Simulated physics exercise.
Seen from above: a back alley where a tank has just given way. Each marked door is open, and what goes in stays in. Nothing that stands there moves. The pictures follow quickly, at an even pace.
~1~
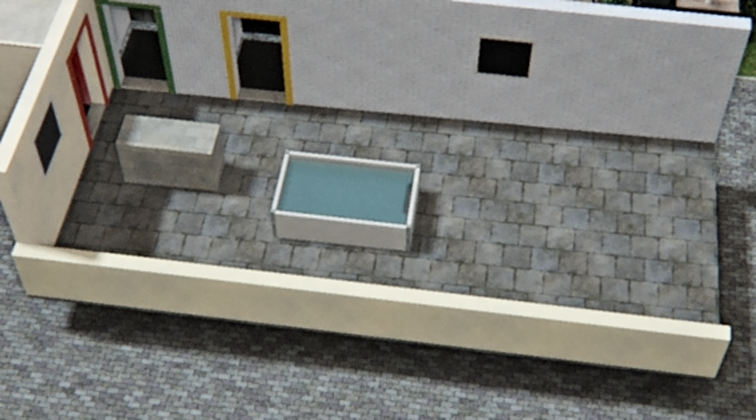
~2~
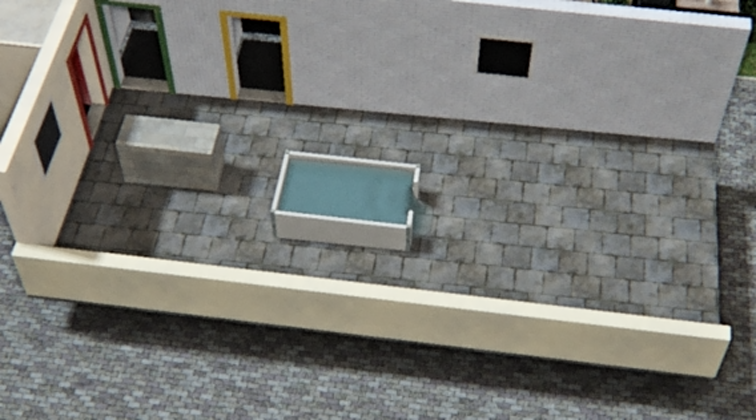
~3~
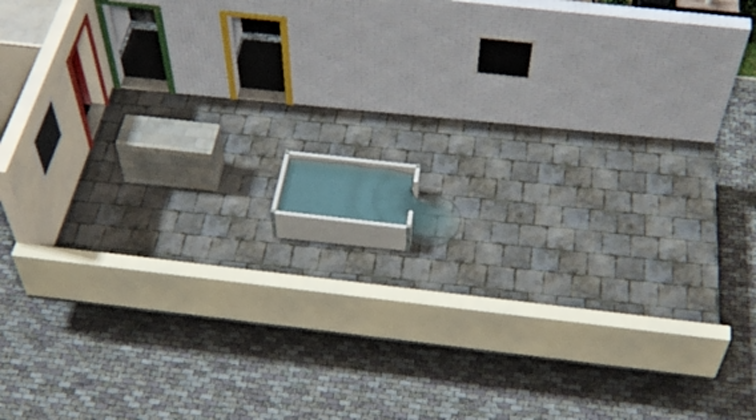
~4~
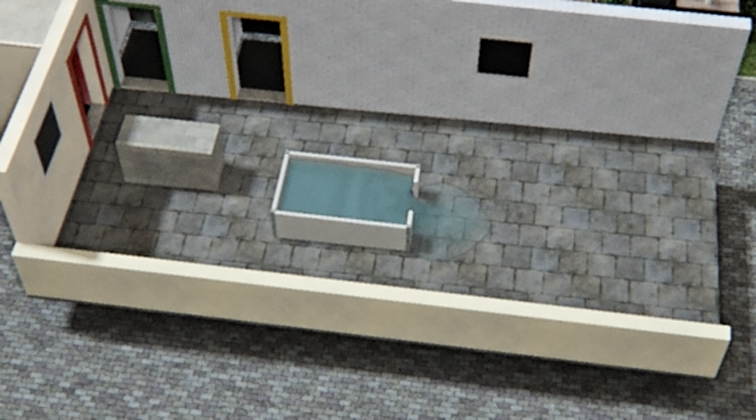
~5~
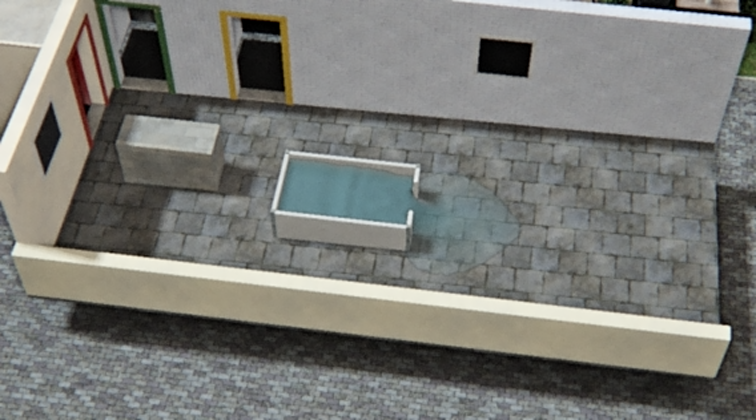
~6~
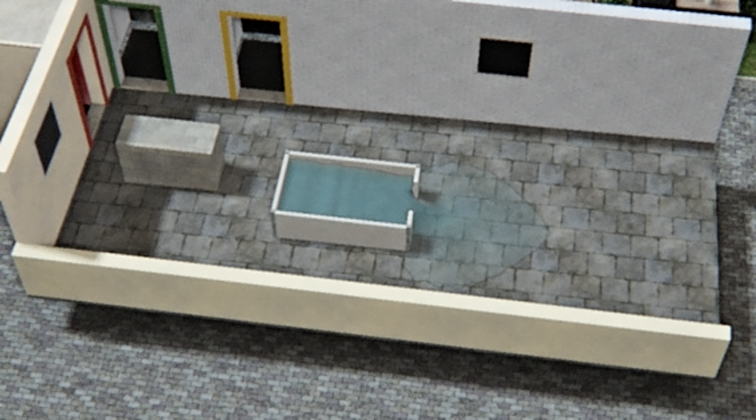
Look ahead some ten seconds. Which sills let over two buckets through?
In the end: The green door stays under that; the yellow door stays under that; the red door stays under that.
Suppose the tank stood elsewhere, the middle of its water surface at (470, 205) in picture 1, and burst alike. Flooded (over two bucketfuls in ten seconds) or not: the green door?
My reading: The green door stays under.
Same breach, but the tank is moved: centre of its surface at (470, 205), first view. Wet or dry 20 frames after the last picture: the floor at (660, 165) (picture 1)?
At that place: Under water.
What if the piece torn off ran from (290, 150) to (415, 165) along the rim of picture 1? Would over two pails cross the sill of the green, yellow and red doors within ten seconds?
My reading: The green door goes over, the yellow door takes more, the red door floods.
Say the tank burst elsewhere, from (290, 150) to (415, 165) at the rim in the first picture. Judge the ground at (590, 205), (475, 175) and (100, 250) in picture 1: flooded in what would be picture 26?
In that order: Wet, under water, dry.
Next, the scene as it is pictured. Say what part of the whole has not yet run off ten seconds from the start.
Close to 68 %.
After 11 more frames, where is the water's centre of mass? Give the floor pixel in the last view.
Roughly at (420, 219).
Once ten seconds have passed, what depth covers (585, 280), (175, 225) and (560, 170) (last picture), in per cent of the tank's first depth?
Roughly 6, 0 and 8 per cent, in turn.
A moment on, water covers 20 % of the floor; the green door not reached, the yellow door not reached, the red door not reached.
Next, water covers 35 % of the floor; the green door not reached, the yellow door not reached, the red door not reached.
Then, water covers 45 % of the floor; the green door not reached, the yellow door not reached, the red door not reached.
Later, water covers 45 % of the floor; the green door not reached, the yellow door not reached, the red door not reached.
In the end, water covers 45 % of the floor; the green door not reached, the yellow door not reached, the red door not reached.
